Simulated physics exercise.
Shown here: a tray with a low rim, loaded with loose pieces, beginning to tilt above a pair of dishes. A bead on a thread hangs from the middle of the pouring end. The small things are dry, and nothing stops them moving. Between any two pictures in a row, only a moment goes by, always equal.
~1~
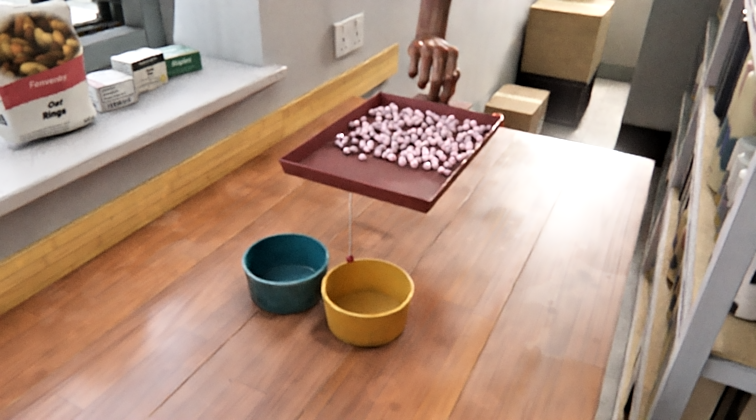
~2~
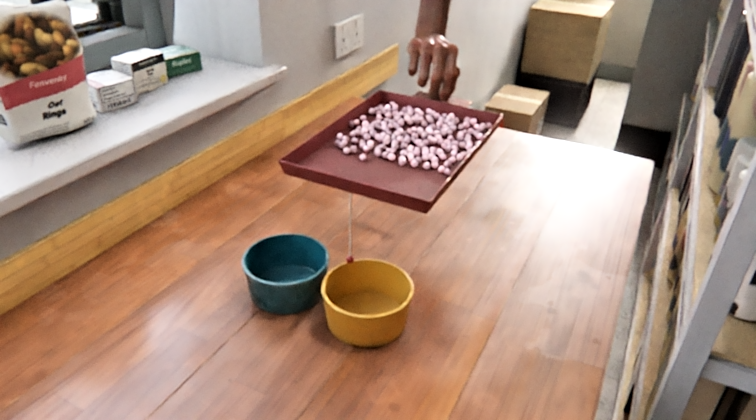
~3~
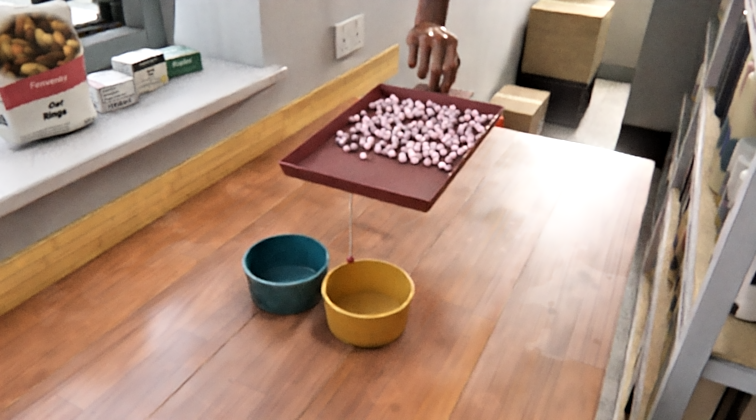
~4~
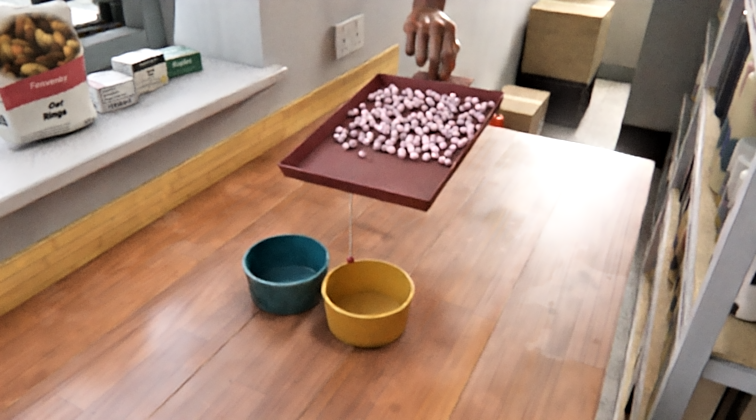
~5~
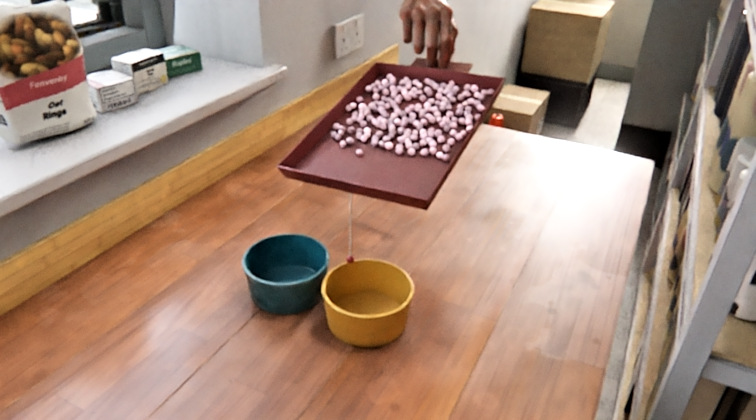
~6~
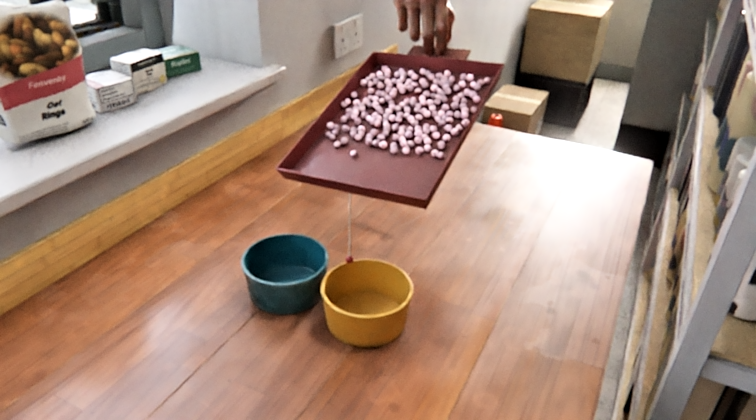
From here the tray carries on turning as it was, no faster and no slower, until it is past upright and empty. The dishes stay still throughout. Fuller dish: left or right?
Pretty sure the heavier pile builds up on the left there.
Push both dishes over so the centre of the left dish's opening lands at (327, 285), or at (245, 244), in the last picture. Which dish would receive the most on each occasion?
The first time the left-side one comes out ahead, then the right-side one the second time.
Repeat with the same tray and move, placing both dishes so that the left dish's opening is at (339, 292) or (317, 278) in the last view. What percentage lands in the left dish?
20 %, 50 %.
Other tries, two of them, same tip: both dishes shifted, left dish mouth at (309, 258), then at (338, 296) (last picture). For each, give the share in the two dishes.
First case: Some 60 %; second case: Some 20 %.
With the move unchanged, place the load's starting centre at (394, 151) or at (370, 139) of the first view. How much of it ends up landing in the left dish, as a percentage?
First case around 70 %, second case around 80 %.
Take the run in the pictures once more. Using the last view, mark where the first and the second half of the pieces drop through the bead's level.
Around (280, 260) at first; around (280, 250) after that.
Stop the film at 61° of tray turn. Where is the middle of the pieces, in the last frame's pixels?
Somewhere near pixel (304, 183).
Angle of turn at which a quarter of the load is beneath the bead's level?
About 60°.
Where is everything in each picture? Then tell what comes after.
The first frame shows corners of the pouring end at (284, 159) and (428, 198), level; middle of the load at (415, 137), sugar pearls; left dish at (262, 293); right dish at (346, 326); bead on its thread at (350, 259).
The second frame shows corners of the pouring end at (284, 159) and (428, 198), level; middle of the load at (415, 136).
The third frame shows corners of the pouring end at (283, 161) and (427, 198), tipped barely, lowest at the left corner; middle of the load at (415, 131).
The fourth frame shows corners of the pouring end at (283, 163) and (427, 197), tipped a little, lowest at the left corner; middle of the load at (415, 123).
The fifth frame shows corners of the pouring end at (282, 165) and (425, 196), tipped a little, lowest at the left corner; middle of the load at (413, 116).
The sixth frame shows corners of the pouring end at (280, 167) and (424, 196), tipped clearly, lowest at the left corner; middle of the load at (408, 110), all on the move; left dish at (261, 294); right dish at (345, 326).
Soon after the last picture, tray tipped steeply; about two thirds on the tray; a stray few in the right dish; a small part in the left dish; a small part outside both; a small part in the air.
A little later, tray tipped right over; a small part on the tray; a small part in the right dish; about half in the left dish; about a quarter outside both; a small part in the air.
Later still, tray tipped past a quarter turn; a small part in the right dish; about two thirds in the left dish; about a quarter outside both.
By the end, tray tipped past a quarter turn; a small part in the right dish; about two thirds in the left dish; about a quarter outside both.
